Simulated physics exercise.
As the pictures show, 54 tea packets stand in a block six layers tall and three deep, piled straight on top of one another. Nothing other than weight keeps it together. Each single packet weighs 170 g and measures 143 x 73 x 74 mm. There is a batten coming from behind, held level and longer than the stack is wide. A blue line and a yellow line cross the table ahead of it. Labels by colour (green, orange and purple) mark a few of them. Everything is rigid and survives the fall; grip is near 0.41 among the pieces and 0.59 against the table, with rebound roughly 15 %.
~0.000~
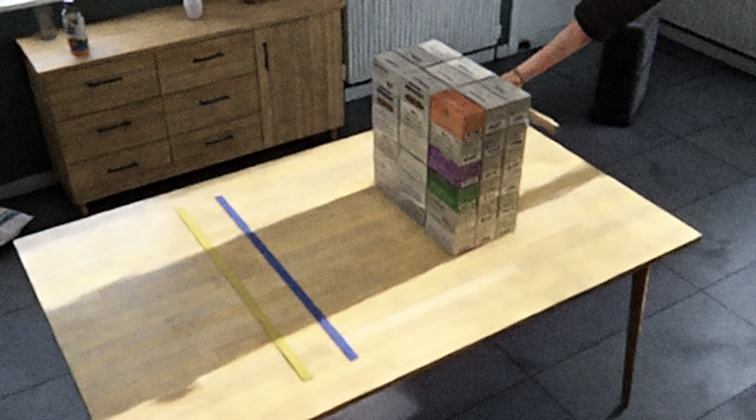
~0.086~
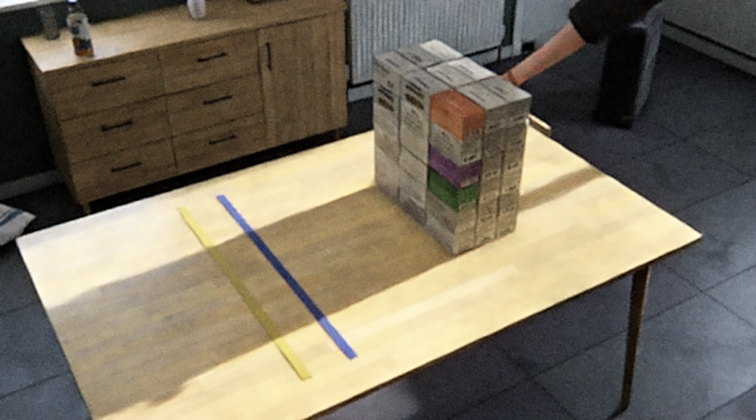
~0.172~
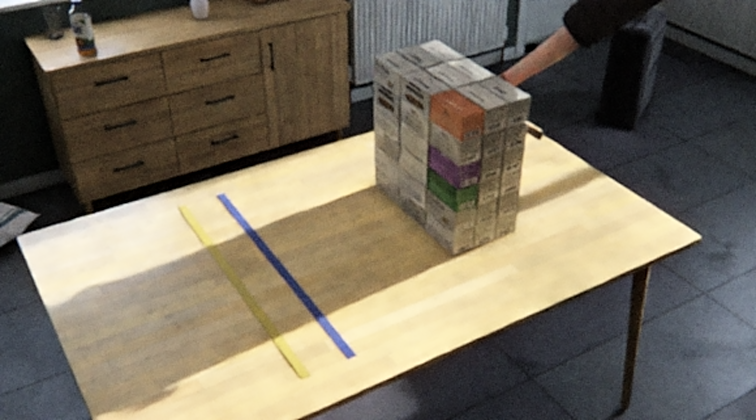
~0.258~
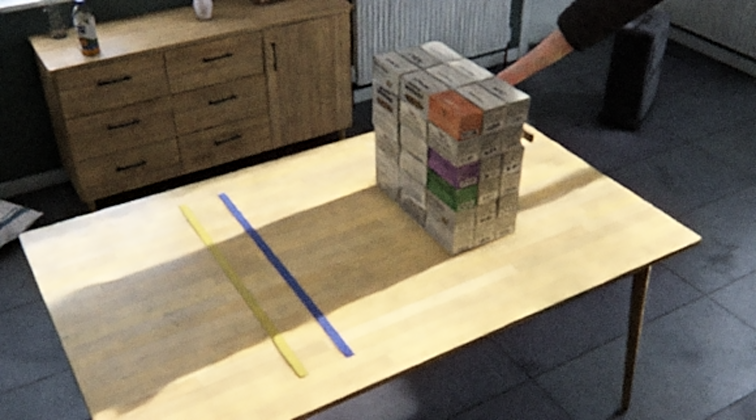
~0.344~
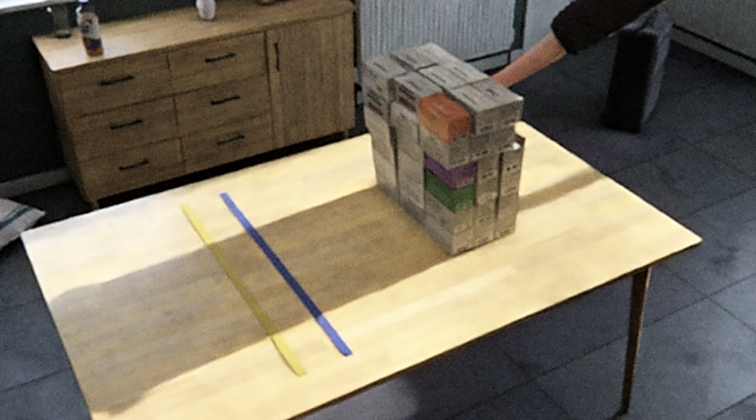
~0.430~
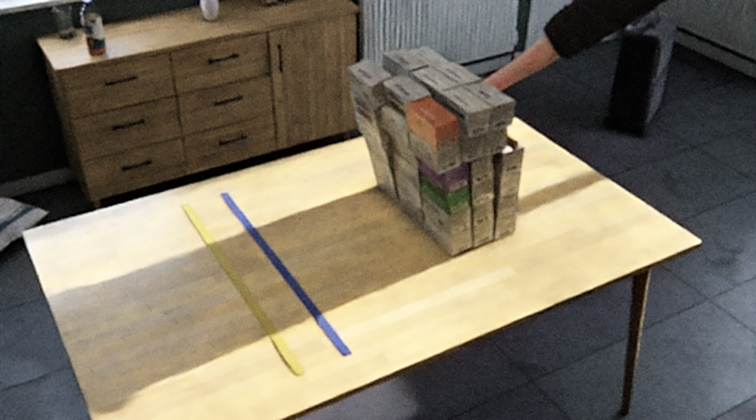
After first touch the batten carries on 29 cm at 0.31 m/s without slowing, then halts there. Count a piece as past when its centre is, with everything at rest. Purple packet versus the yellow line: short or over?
Short.
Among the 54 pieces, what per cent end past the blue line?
I'd put it at around 15 per cent of them.
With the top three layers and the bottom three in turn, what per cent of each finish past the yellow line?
Top share 10 per cent; bottom share 0 per cent.
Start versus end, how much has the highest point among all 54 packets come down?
I'd put it at around 15 cm.
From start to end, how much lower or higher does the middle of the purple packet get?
Net change: Some 22 cm lower.
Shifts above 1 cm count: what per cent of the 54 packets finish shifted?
Displaced: 70 %.
After 0.58 s, none of the 54 packets past the yellow line, 40 disturbed; purple packet leaning 17°; green packet leaning 17°.
After 0.76 s, none of the 54 packets past the yellow line, 39 disturbed; purple packet leaning 41°, 40 mm lower; orange packet leaning 41°, 9 cm lower.
After 1.02 s, 3 of the 54 packets past the yellow line; purple packet on its side; green packet on its side.
At rest (2.2 s), 3 of the 54 packets past the yellow line; purple packet on its side; green packet on its side; orange packet on its side. As the last picture would show them, middles, purple packet near (344, 271), green packet near (373, 257).
